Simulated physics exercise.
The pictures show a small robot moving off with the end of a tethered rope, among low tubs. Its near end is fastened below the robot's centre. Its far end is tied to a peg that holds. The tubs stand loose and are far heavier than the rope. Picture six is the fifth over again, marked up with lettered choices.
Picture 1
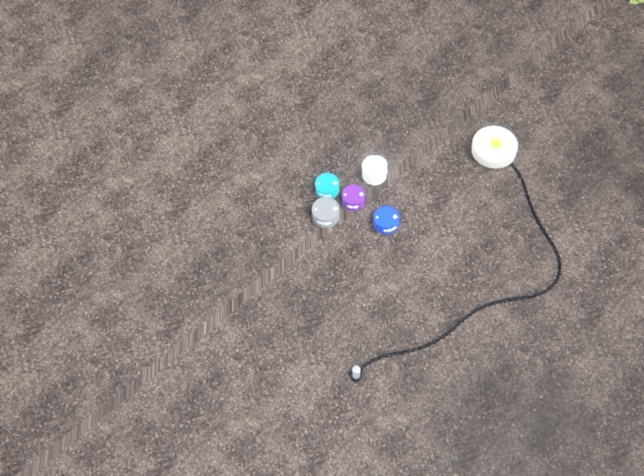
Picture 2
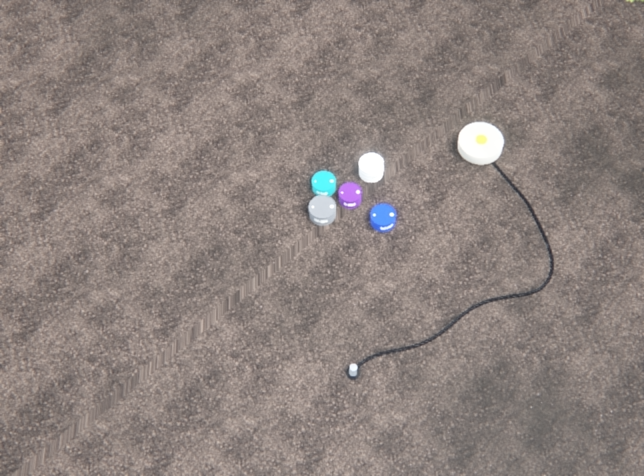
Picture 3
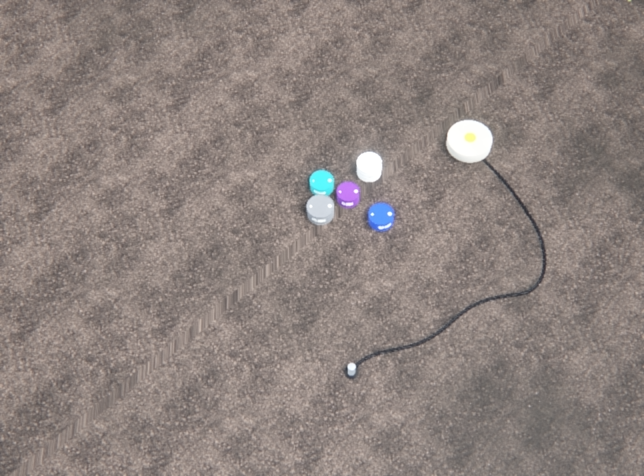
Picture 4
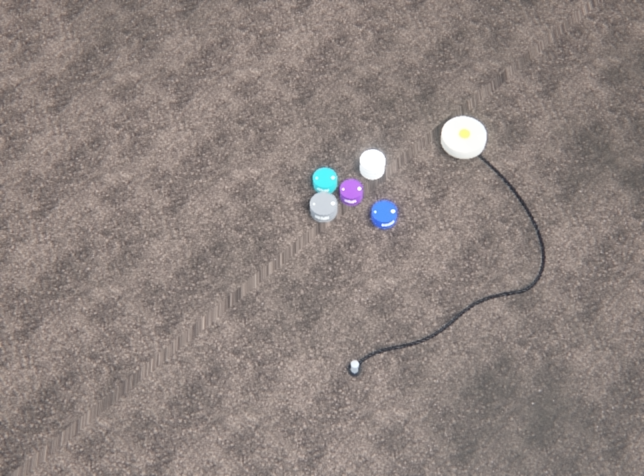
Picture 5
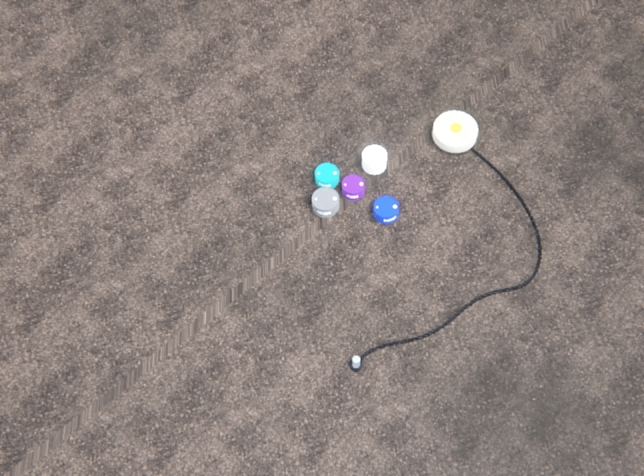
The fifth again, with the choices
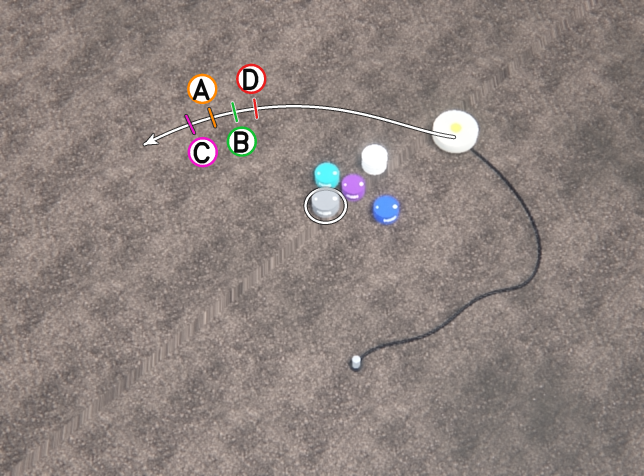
A round white device with a yellow centre, trailing a black cord, slides slowly left across brown patterned carpet, to the right of a cluster of small coloured tubs. It then edges up and further left, the upper cord shifting with it, while the cord's far end stays by a small peg.
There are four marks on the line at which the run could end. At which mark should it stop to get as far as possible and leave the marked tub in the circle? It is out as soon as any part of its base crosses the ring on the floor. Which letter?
All is well up to C.
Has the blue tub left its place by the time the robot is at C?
Yes.
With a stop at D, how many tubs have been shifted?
The count is none.
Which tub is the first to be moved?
The white tub.
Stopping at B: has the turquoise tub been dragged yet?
By then, no.
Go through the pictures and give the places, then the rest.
In the first frame, peg (356, 373); purple tub (353, 198); grey tub (326, 212).
In the second frame, robot (480, 144); turquoise tub (324, 184).
In the third frame, robot (469, 142); peg (351, 370).
In the fourth frame, robot (463, 138); grey tub (324, 207).
In the fifth frame, robot (455, 133); turquoise tub (327, 176); blue tub (386, 210); peg (356, 362).
On the marked copy, A at (212, 118); B at (235, 112); C at (190, 124); D at (256, 109); the ring at (326, 206); the route from (454, 137) via (294, 106) to (144, 144).
Taking C. A third of the way, robot (363, 109); grey tub (326, 202).
Two thirds of the way, robot (269, 103); grey tub (326, 202).
When it is over, robot (189, 120); purple tub (346, 192); grey tub (324, 203); white tub (328, 179); turquoise tub (304, 183); blue tub (352, 213); the grey tub is still in its ring.
As for the rest, A is safe but short; B is safe but short; D is safe but short.
